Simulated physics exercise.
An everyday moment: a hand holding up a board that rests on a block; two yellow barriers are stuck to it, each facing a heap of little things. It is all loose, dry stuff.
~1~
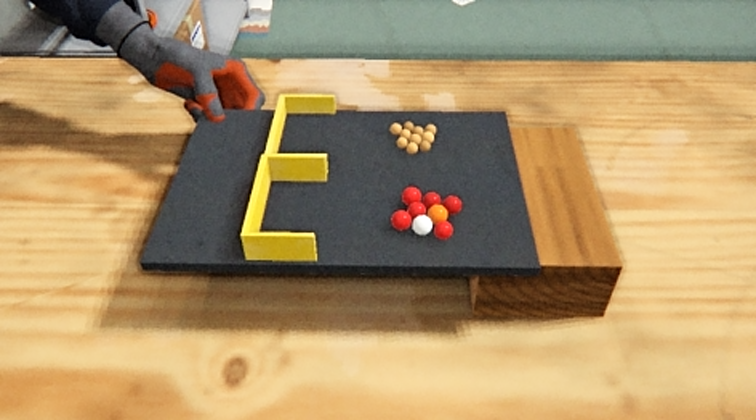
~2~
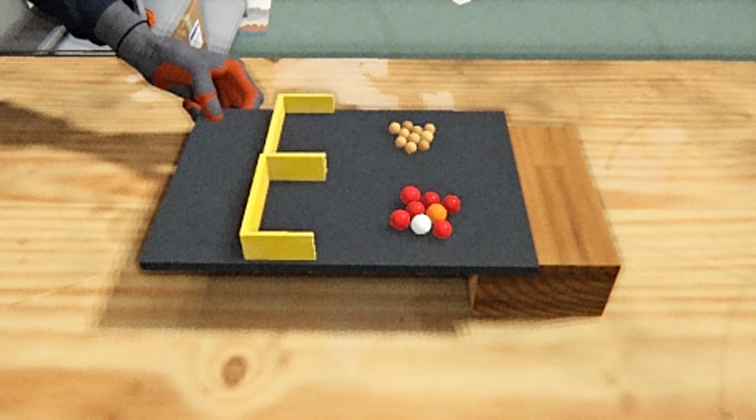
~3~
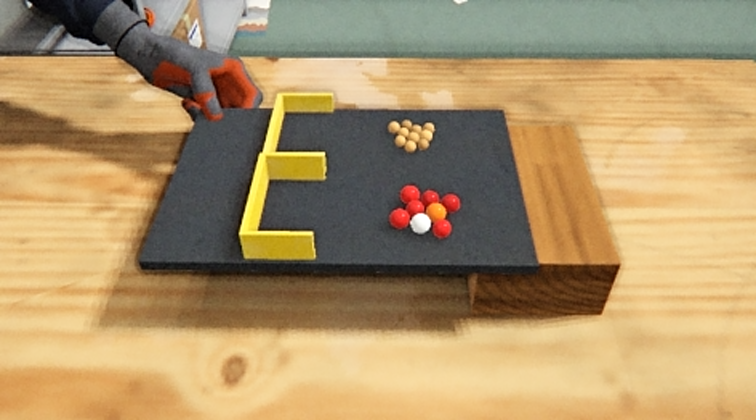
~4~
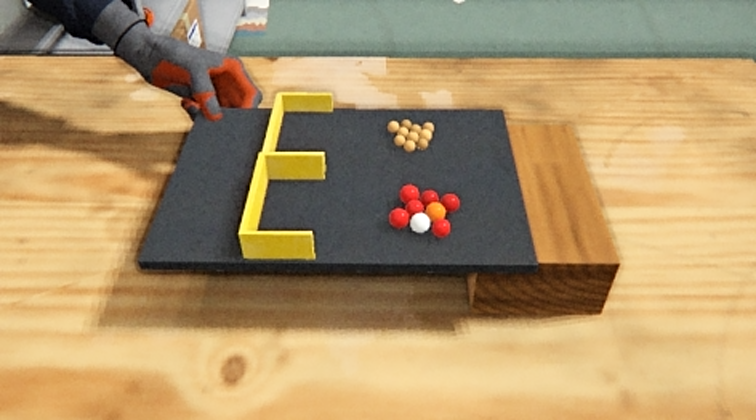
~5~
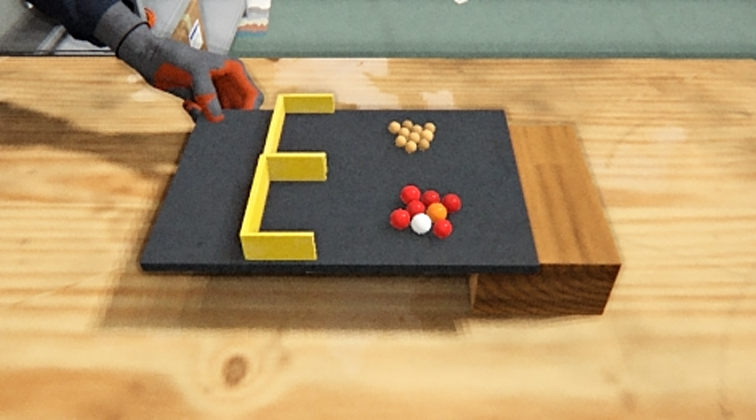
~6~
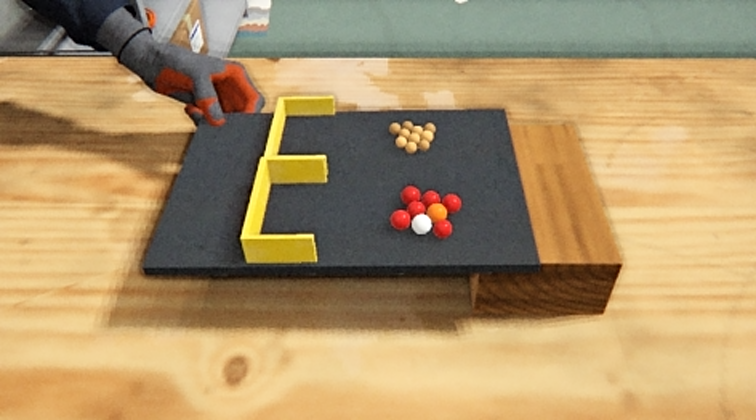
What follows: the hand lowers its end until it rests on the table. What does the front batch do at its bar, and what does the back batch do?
Here the front batch halts at the strip, and the back batch halts at the strip.
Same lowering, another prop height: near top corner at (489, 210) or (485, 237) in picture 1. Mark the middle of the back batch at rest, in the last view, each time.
First near (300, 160), then near (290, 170).
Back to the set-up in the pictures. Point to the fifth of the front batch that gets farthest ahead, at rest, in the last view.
Close to (274, 264).
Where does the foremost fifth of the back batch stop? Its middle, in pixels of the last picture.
Roughly at (287, 189).
Then, 0.25 s on from there, board sloping at 6°; front batch where it was; back batch where it was.
Then, 0.57 s on from there, board sloping at 12°; front batch on its way down; back batch on its way down.
Then, 0.92 s on from there, board resting at 15°; front batch has reached its bar; back batch has reached its bar.
In the end, board resting at 15°; front batch gathered behind its bar; back batch gathered behind its bar.
